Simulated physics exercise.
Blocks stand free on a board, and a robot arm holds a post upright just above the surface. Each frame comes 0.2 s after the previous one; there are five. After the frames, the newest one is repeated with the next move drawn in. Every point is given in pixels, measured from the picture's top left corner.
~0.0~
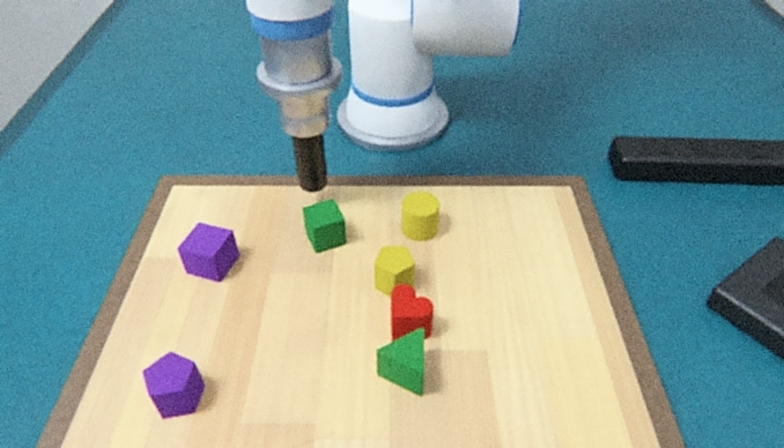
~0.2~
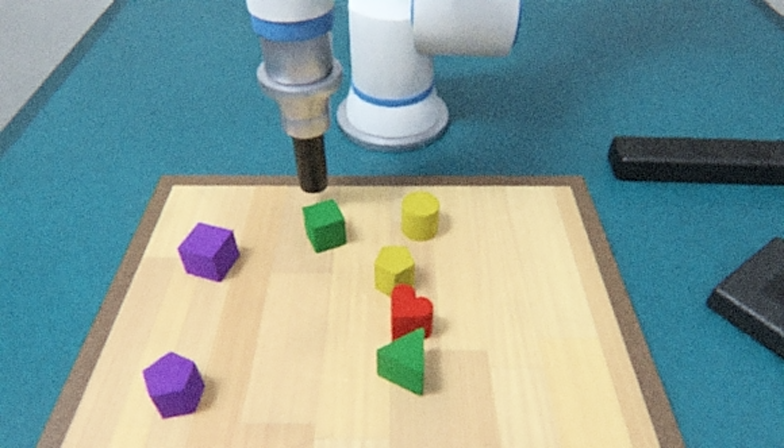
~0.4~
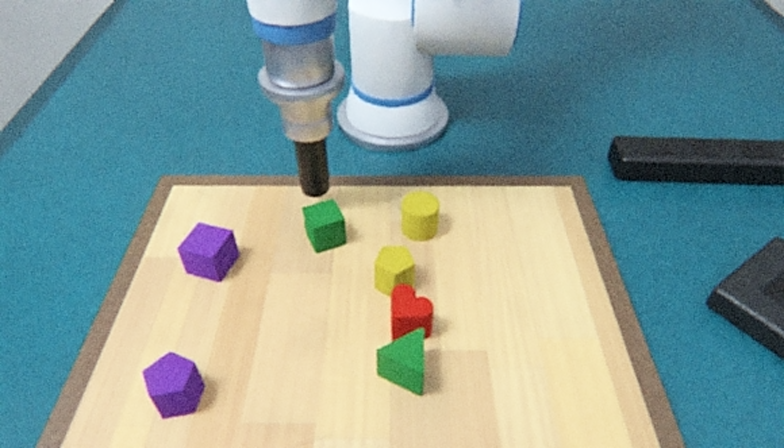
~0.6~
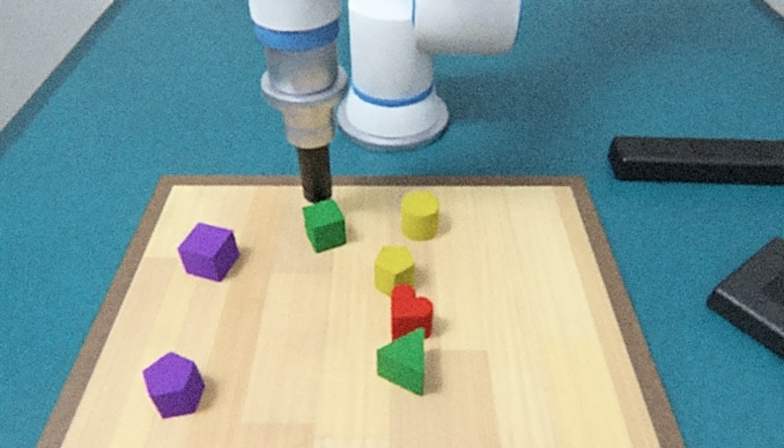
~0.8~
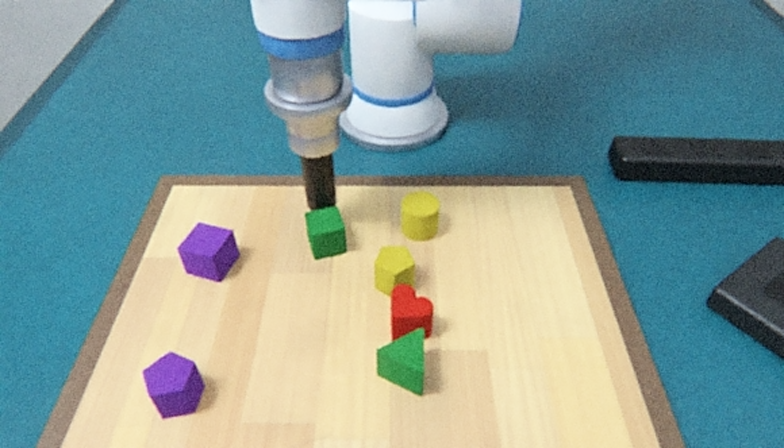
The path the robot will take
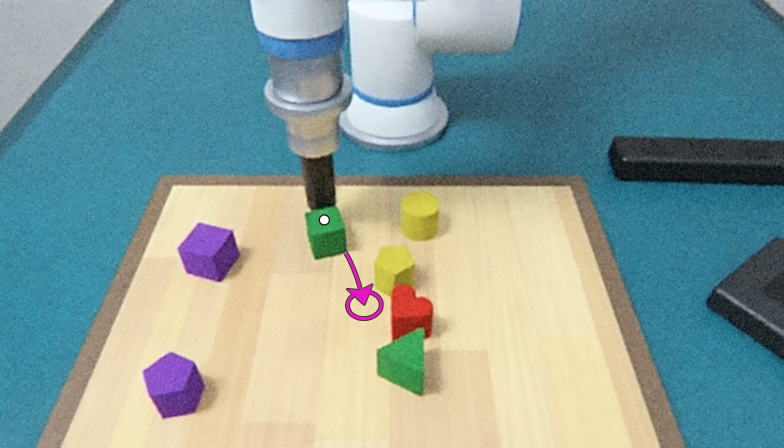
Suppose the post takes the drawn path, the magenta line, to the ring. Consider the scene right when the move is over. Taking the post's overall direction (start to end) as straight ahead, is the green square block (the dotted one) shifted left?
No - that is not the case.
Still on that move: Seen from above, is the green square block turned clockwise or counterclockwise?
It goes clockwise.
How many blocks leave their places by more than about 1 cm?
I reckon the push displaces only one of the blocks by more than 1 cm.
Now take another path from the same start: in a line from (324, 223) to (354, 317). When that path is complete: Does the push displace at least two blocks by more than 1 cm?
No, I don't think so.
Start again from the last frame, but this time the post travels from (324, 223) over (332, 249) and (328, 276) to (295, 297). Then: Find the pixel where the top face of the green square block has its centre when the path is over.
The middle of the upper face of the green square block will lie at about (314, 292) in the picture.
The line goes from (324, 223) through (349, 259) to (364, 305); the dot is on the green square block.
What follows on the original path. One third of the way, post at (340, 227); green square block at (331, 245), turned 40° clockwise.
Two thirds of the way, post at (354, 254); green square block at (329, 269), turned 65° clockwise.
At the end, post at (363, 286); green square block at (325, 280), turned 90° clockwise; yellow five-sided block at (396, 260), turned 15° anticlockwise; red heart unmoved.
